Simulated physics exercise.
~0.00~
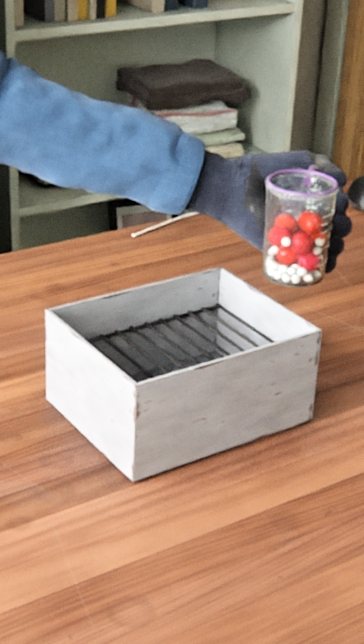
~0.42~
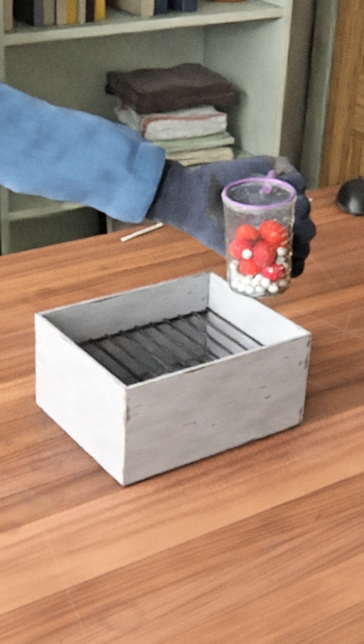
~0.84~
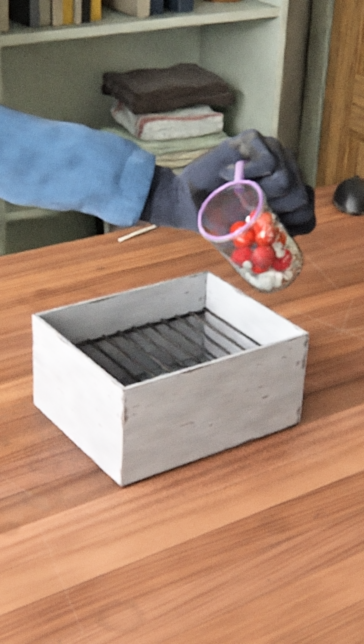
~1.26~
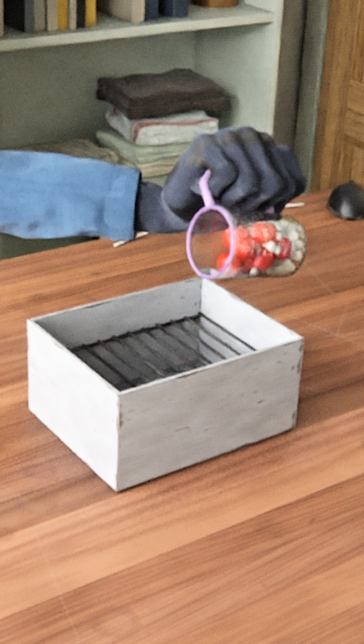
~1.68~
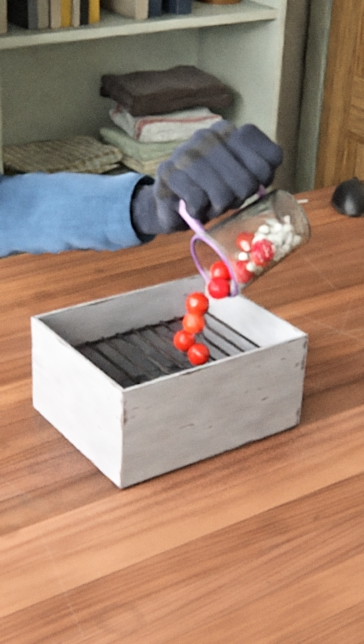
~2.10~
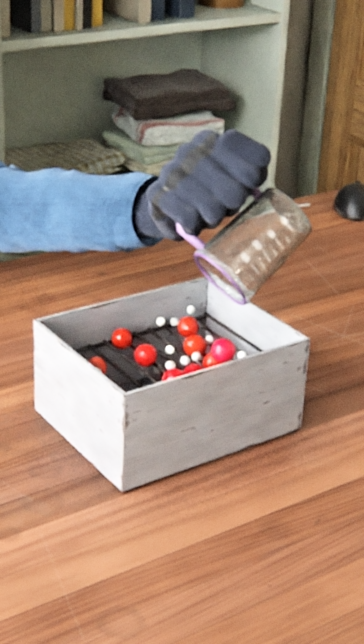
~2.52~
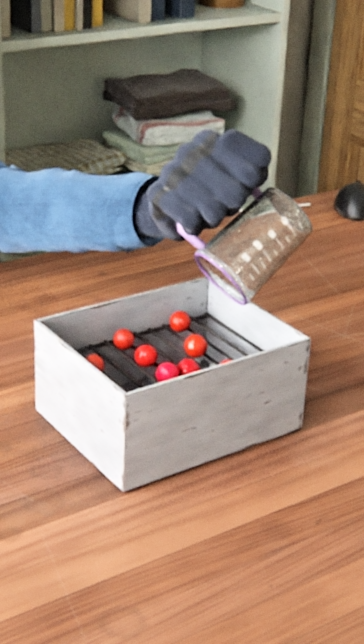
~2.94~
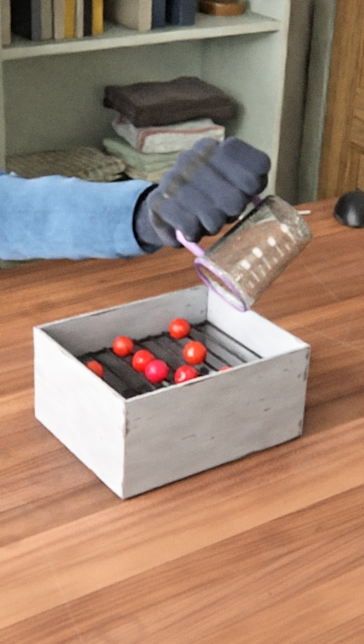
An arm in a blue sleeve and dark glove holds a clear cup with a purple rim, filled with red balls and smaller white beads, above a pale box on a wooden table. The slightly swaying view looks down at the box, which has dark wires across it, with shelves of folded cloths behind. The hand tips the cup leftward onto its side, and red balls tumble out first. The white beads follow, scattering among them until the cup is empty. The white beads drop between the wires, while the red balls stay resting on top.
